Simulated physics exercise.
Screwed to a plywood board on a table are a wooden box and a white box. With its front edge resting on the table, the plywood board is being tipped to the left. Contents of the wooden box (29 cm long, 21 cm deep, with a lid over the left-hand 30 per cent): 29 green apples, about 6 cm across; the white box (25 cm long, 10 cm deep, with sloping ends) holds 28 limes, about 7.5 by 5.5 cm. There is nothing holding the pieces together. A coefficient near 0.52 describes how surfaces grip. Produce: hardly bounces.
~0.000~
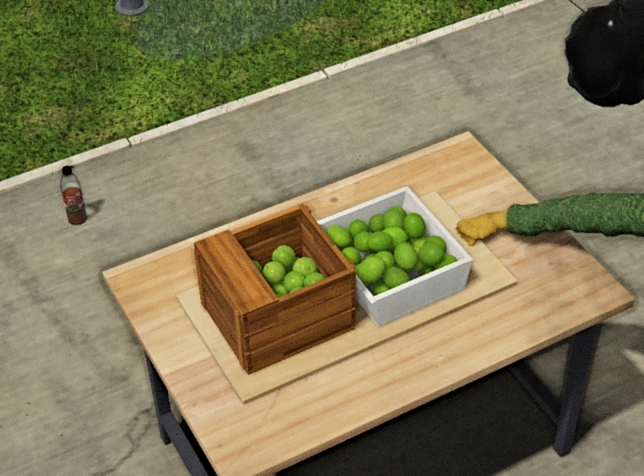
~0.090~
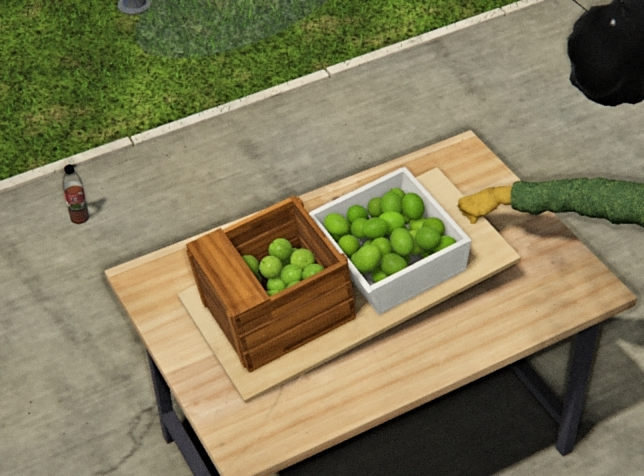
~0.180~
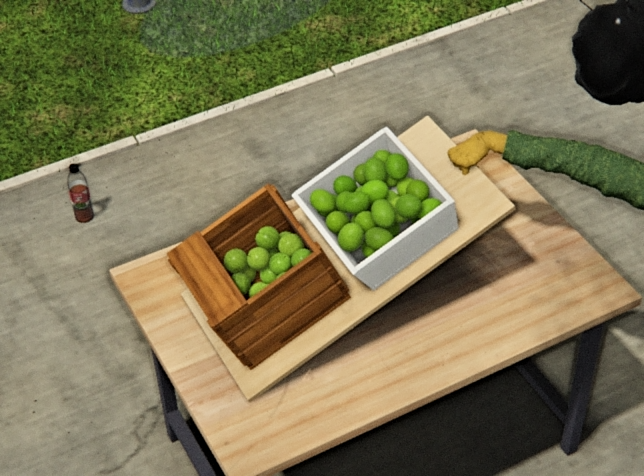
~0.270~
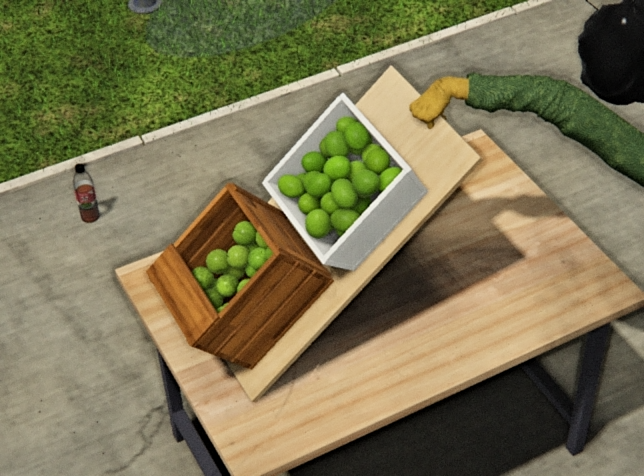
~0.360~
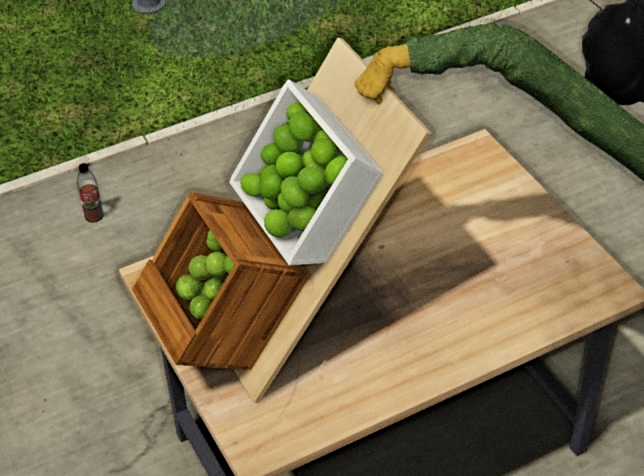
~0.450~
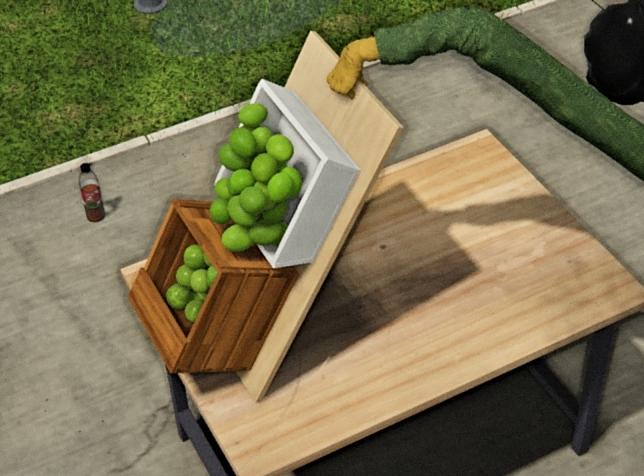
On a concrete patio edged by grass, seen from above, a light wooden table stands near a small dark bottle. On it, a plywood board carries a partly lidded brown wooden box of green fruit at left and an open white box of limes at right. A yellow-gloved hand in a green sleeve raises the board's right end, tilting both boxes steeply leftward as the fruit shifts inside them.
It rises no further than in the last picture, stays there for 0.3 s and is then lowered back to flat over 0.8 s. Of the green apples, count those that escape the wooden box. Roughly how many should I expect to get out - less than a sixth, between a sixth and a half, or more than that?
Expect less than a sixth of them.
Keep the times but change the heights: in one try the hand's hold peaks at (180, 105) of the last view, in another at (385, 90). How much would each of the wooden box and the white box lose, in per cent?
Loss per try - wooden box 30 / 0 percent, white box 100 / 50 percent.
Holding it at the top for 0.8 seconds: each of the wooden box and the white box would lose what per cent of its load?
In that case you'd see wooden box shed 0 percent of its load and white box shed 70 percent.
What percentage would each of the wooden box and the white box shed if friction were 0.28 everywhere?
In that case the wooden box sheds 0 per cent, while the white box sheds 90 per cent.
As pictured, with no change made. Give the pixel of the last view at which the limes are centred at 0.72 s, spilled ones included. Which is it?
In the last picture they centre on about (178, 251).
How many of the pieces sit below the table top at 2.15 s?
Number of pieces - roughly 18.
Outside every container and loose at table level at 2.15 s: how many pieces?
Estimated count: 2.
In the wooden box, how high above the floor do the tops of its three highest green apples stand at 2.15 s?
About 17 cm.
After 0.72 s, tilt 61°; 0 of 29 out of the wooden box and 19 of 28 out of the white box.
After 1.06 s, tilt 41°; 0 of 29 out of the wooden box and 20 of 28 out of the white box.
After 1.54 s, tilt 0°; 0 of 29 out of the wooden box and 20 of 28 out of the white box.
When it is over (at 2.15 s), 0 of 29 out of the wooden box and 20 of 28 out of the white box. Asked share, 0 of 29, 0 per cent.
